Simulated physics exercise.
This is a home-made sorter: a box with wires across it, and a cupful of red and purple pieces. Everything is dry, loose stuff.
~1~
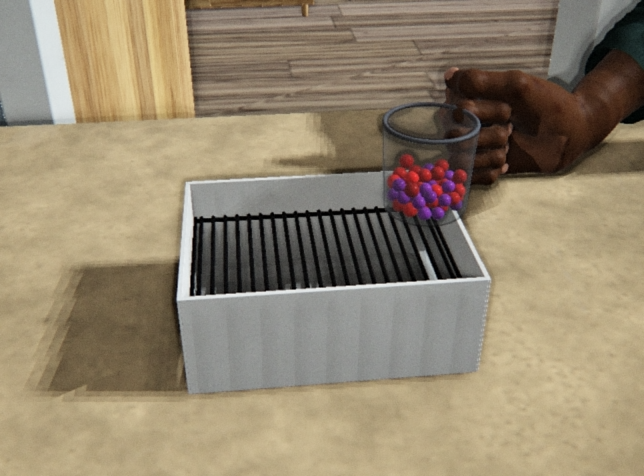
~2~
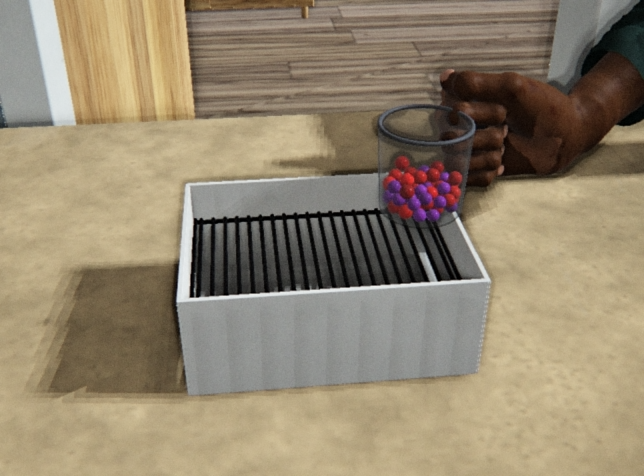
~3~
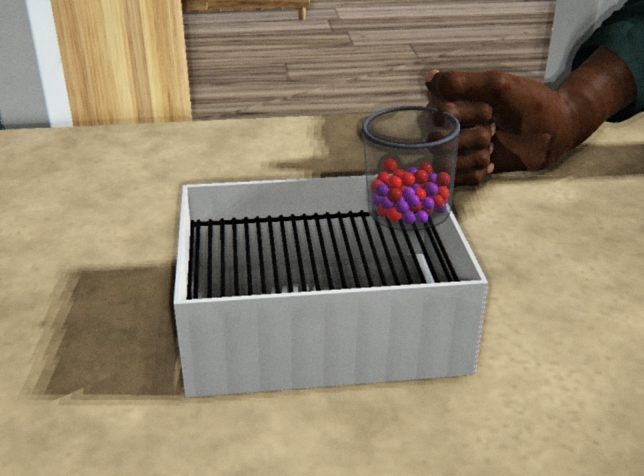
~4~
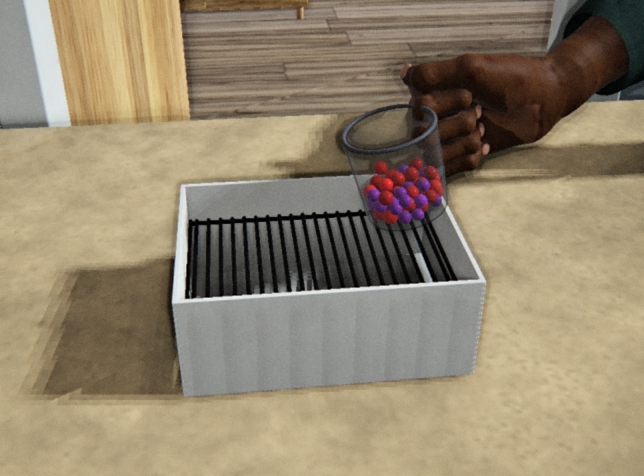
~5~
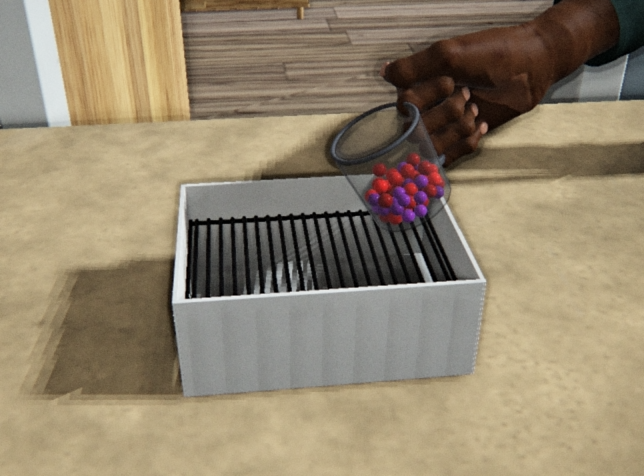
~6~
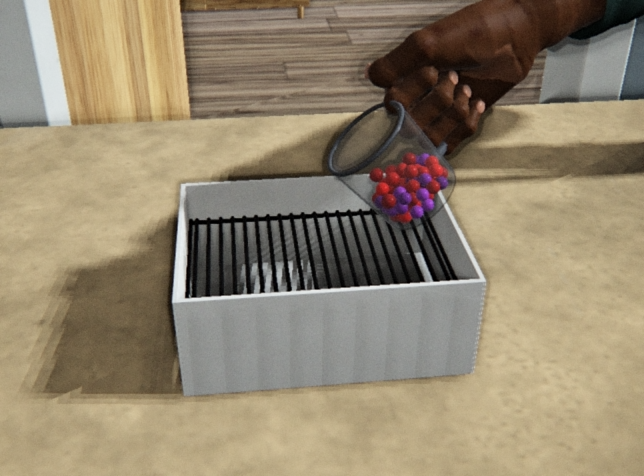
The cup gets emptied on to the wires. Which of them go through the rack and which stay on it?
In the end the red bits stay on it, the purple bits stay on it.
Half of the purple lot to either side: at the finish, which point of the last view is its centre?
Its middle ends up around (317, 254) in the last picture.
Then, 0.28 s later than the last frame, red ones, every one in the cup; purple ones, every one in the cup.
Then, 0.64 s later than the last frame, red ones, almost all in the cup, just a few on or over the wires; purple ones, every one in the cup.
Then, 1.02 s later than the last frame, red ones, roughly a quarter in the cup, the larger part on or over the wires; purple ones, roughly a quarter in the cup, the larger part on or over the wires.
When it is over, red ones, every one on the wires, not one under the rack; purple ones, every one on the wires, not one under the rack.
